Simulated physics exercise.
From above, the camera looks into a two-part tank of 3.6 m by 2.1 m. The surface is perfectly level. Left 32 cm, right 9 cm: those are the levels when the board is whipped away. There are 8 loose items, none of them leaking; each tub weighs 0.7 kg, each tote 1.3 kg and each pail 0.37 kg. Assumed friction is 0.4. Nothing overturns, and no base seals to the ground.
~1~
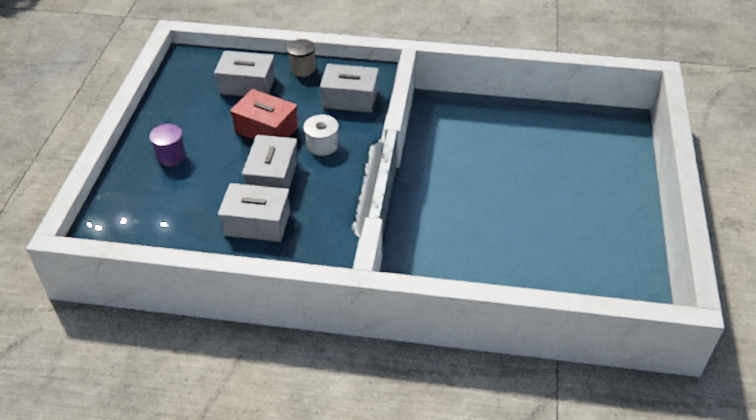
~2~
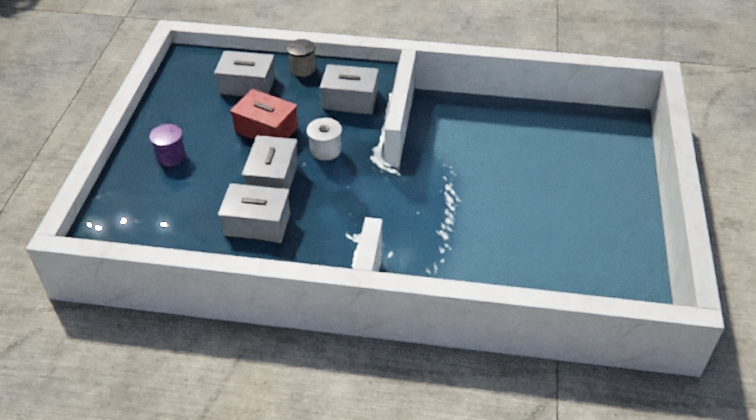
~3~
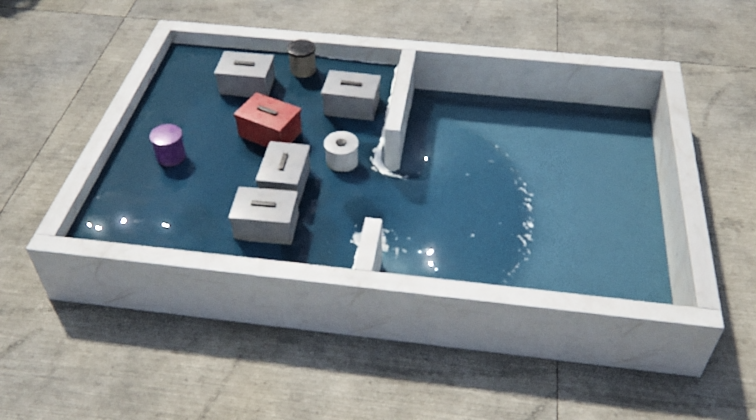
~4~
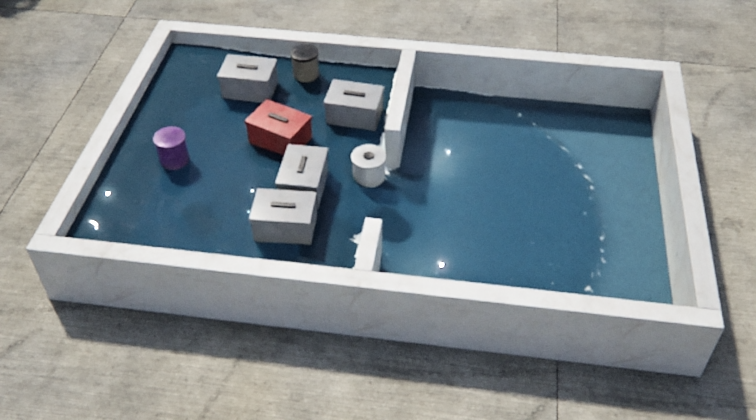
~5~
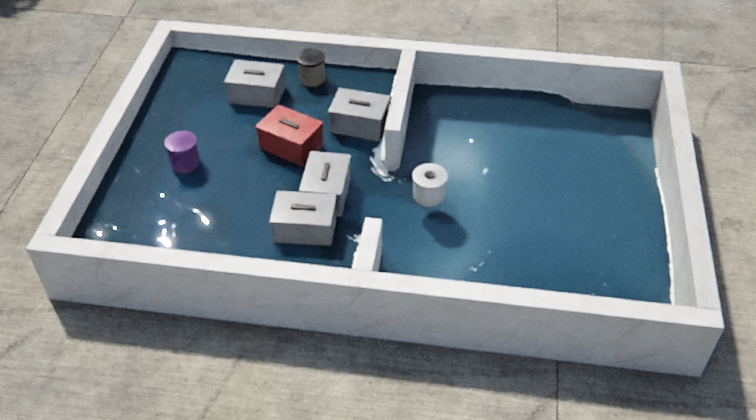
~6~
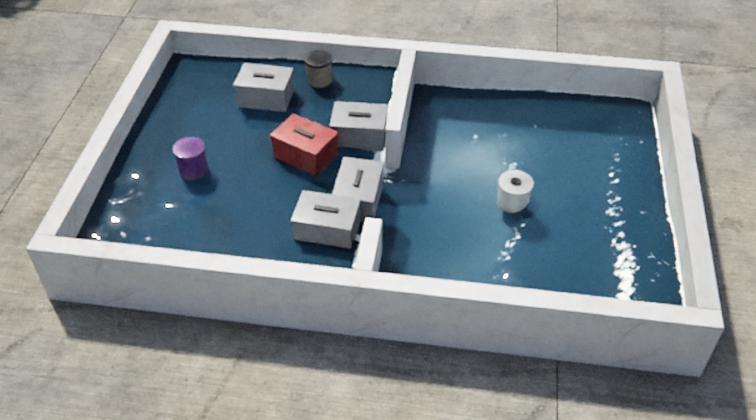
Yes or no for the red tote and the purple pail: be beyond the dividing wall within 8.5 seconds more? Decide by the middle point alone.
First the red tote: It stays on this side; then the purple pail: It stays on this side.
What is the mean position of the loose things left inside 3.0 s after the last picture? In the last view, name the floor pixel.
Somewhere near (391, 177).
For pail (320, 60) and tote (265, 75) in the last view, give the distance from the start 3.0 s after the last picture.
Shifts: 30 cm / 30 cm.
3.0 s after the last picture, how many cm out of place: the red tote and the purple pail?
About 60 and 30 cm by then.
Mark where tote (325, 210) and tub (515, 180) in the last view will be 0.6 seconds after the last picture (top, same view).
Estimated pixels: (354, 199) and (597, 139).
Then, 0.6 s after the last picture the red tote is near (321, 159), 0.6 m from its start, afloat; the purple pail is near (197, 158), 0.2 m from its start, afloat; 2 of 8 are over the mark; 8 afloat.
Then, 3.0 s after the last picture the red tote is near (318, 171), 0.6 m from its start, afloat; the purple pail is near (211, 164), 0.3 m from its start, afloat; 3 of 8 are over the mark; 8 afloat.
Then, 5.5 s after the last picture the red tote is near (261, 146), 0.3 m from its start, afloat; the purple pail is near (195, 151), 0.2 m from its start, afloat; 3 of 8 are over the mark; 8 afloat.
Then, 8.5 s after the last picture the red tote is near (290, 145), 0.3 m from its start, afloat; the purple pail is near (201, 154), 0.2 m from its start, afloat; 3 of 8 are over the mark; 8 afloat.
